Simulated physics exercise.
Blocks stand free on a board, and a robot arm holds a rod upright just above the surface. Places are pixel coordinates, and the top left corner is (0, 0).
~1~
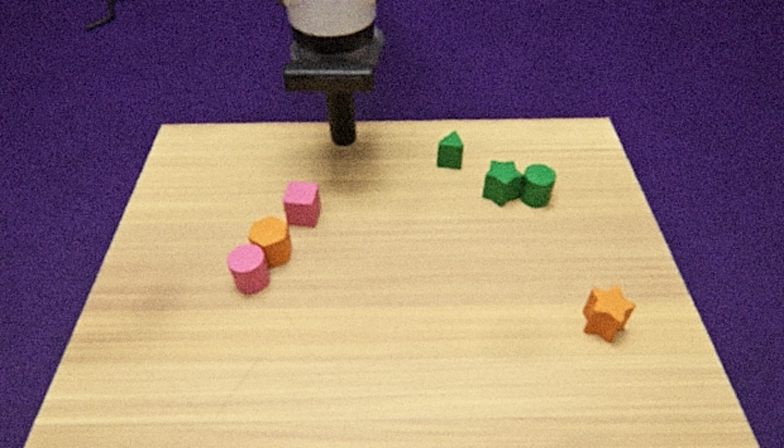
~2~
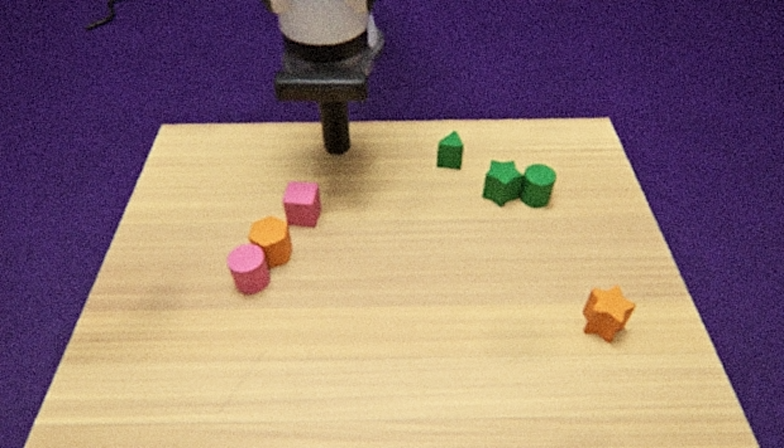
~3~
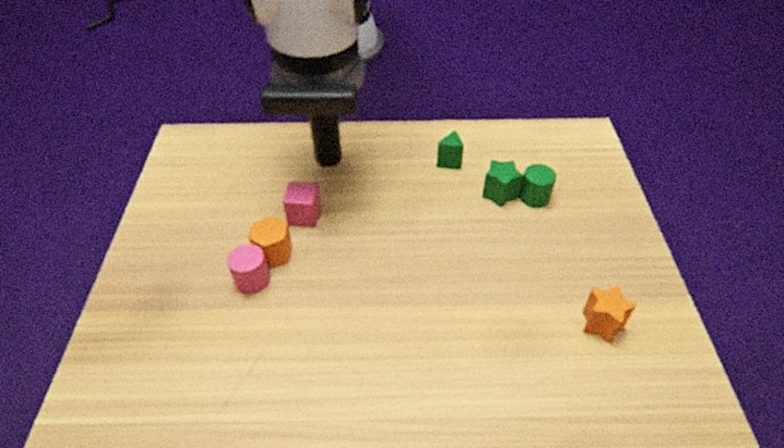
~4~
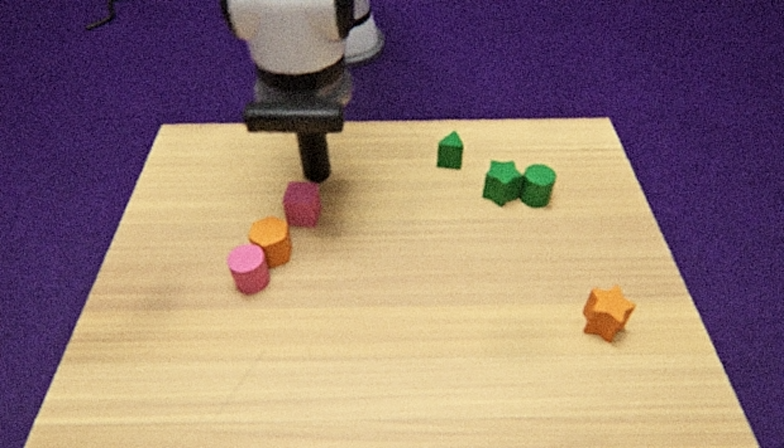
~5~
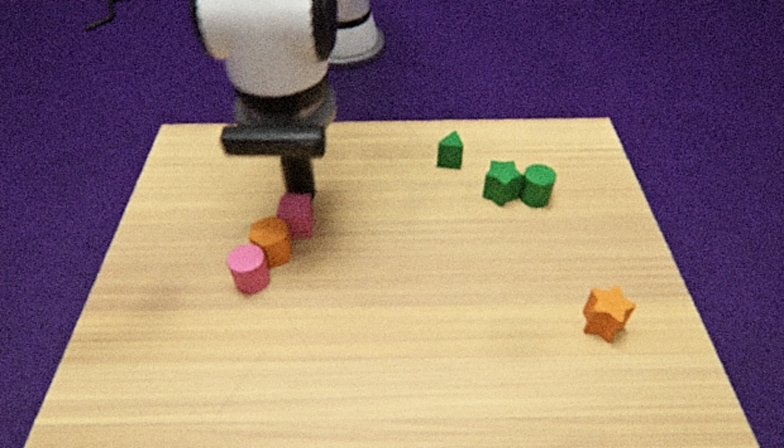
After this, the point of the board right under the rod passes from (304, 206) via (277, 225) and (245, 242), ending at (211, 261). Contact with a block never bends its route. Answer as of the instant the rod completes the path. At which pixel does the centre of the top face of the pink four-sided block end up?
Somewhere near (267, 231).
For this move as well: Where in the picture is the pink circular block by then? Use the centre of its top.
I'd place it at (226, 288), taking the centre of its top.
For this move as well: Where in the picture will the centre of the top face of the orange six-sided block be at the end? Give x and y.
In the picture, it is at (253, 262).
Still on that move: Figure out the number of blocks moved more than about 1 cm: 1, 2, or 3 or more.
The push will move three blocks or more.
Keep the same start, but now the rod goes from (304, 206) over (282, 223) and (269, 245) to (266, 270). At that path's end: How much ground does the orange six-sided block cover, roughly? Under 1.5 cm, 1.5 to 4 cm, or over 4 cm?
Long, over 4 cm.
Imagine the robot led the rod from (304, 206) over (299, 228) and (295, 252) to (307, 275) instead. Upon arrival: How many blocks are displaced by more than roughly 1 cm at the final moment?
Total moved: Three or more.
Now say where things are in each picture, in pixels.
The first picture shows rod tip at (344, 139); block tops, pink circular block at (245, 257); orange six-sided block at (268, 230); pink four-sided block at (300, 192).
The second picture shows rod at (338, 148); blocks unchanged.
The third picture shows rod at (329, 159); blocks unchanged.
The fourth picture shows rod at (317, 175); blocks unchanged.
The fifth picture shows rod at (302, 195); pink circular block at (245, 257); orange six-sided block at (268, 230); pink four-sided block at (294, 204).
On the path given first. One third of the way, rod at (273, 214); pink circular block at (231, 281); orange six-sided block at (254, 254), turned 20° anticlockwise; pink four-sided block at (272, 225), turned 15° anticlockwise.
Two thirds of the way, rod at (241, 232); pink circular block at (226, 288); orange six-sided block at (253, 262); pink four-sided block at (267, 231), turned 35° anticlockwise.
At the end, rod at (207, 250); pink circular block at (226, 288); orange six-sided block at (253, 262); pink four-sided block at (267, 231), turned 35° anticlockwise.
